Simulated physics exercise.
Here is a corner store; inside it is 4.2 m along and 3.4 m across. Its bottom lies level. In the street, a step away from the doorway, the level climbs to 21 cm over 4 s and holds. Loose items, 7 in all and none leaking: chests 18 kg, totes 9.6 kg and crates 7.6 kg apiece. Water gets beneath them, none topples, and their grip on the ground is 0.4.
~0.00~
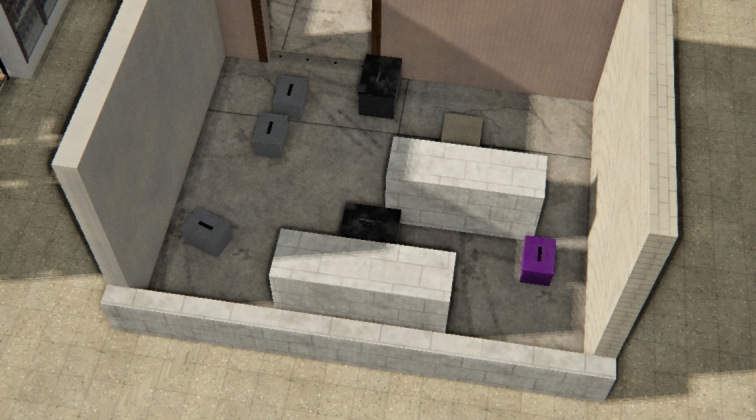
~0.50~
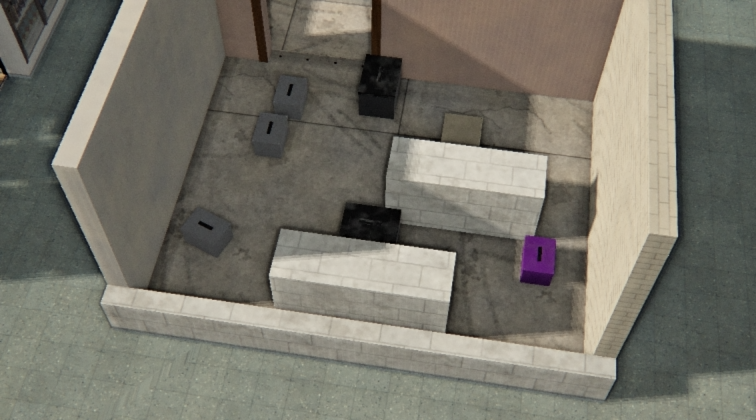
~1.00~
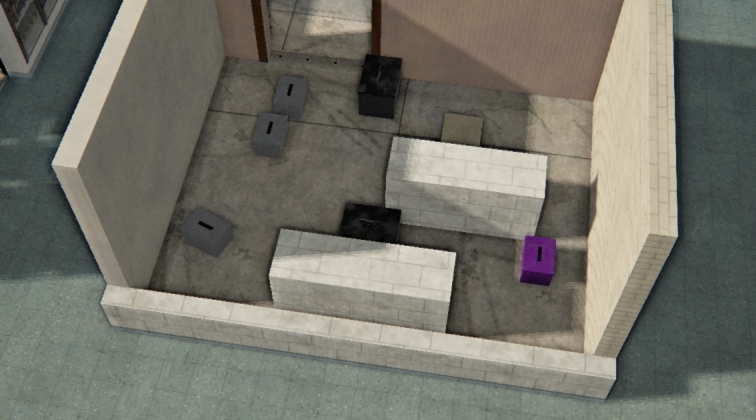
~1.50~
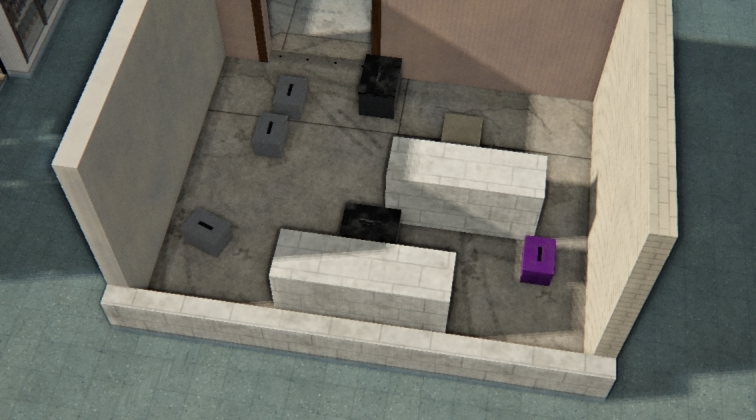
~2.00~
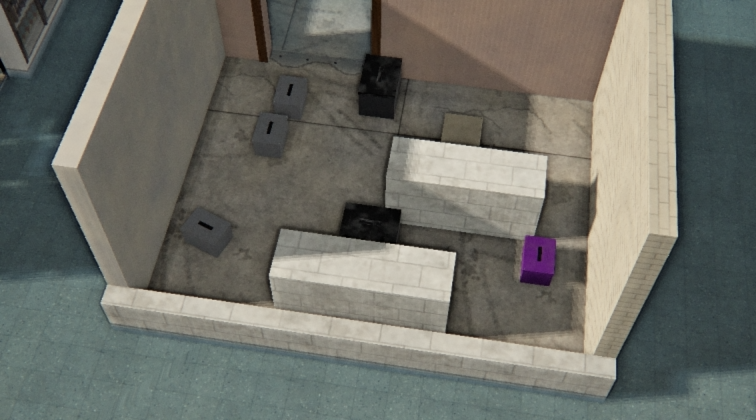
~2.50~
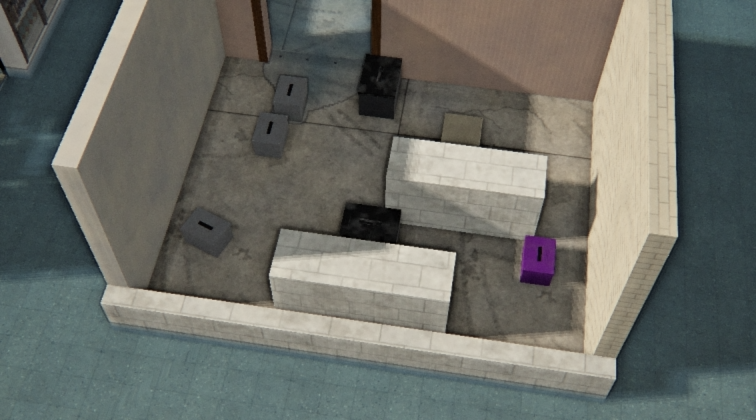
A small roofless room with pale walls, a pinkish back wall and a doorway at the rear is seen from high above by a still camera. Two long white blocks stand on its grey floor among two black boxes, three slotted grey boxes at left, a tan one behind, and a purple one at right. Blue-green water covers the paving outside and reaches the doorway, while nothing inside shifts.
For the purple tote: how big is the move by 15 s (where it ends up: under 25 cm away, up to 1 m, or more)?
The purple tote gets carried off.
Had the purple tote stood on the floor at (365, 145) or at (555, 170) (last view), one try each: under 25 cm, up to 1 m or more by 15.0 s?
In that order: It ends far away; it ends far away.
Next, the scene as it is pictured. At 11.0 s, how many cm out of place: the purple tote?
About 120 cm.
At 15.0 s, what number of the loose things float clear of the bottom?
At that moment 7.
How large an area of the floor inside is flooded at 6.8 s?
About 9.5 m2.
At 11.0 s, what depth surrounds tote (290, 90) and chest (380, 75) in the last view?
Roughly 13 and 5 cm.
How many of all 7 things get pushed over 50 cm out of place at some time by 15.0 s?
7 of them.
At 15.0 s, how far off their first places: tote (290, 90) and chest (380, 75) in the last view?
In turn: 150 cm, 80 cm.
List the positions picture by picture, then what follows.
In the first frame, the purple tote at (540, 254), on the bottom; 0.0 m2 under water; 0 of 7 have shifted.
In the second frame, the purple tote at (540, 254) rests on the ground; water covers 0.0 m2; 0 of 7 have shifted.
In the third frame, the purple tote at (540, 254), on the bottom; 0.0 m2 under water; 0 of 7 have shifted.
In the fourth frame, the purple tote at (540, 254), on the bottom; water covers 0.0 m2; 0 of 7 have shifted.
In the fifth frame, the purple tote at (540, 254) rests on the ground; water covers 0.0 m2; 0 of 7 have shifted.
In the sixth frame, the purple tote at (540, 254) rests on the ground; water covers 0.5 m2; 0 of 7 have shifted.
After 3.5 s the purple tote is near (540, 254), 0.0 m from its start, aground; 0 afloat.
After 6.8 s the purple tote is near (540, 254), 0.0 m from its start, aground; 1 afloat.
After 11.0 s the purple tote is near (564, 163), 1.2 m from its start, aground; 5 afloat.
After 15.0 s the purple tote is near (414, 78), 2.5 m from its start, afloat; 7 afloat.
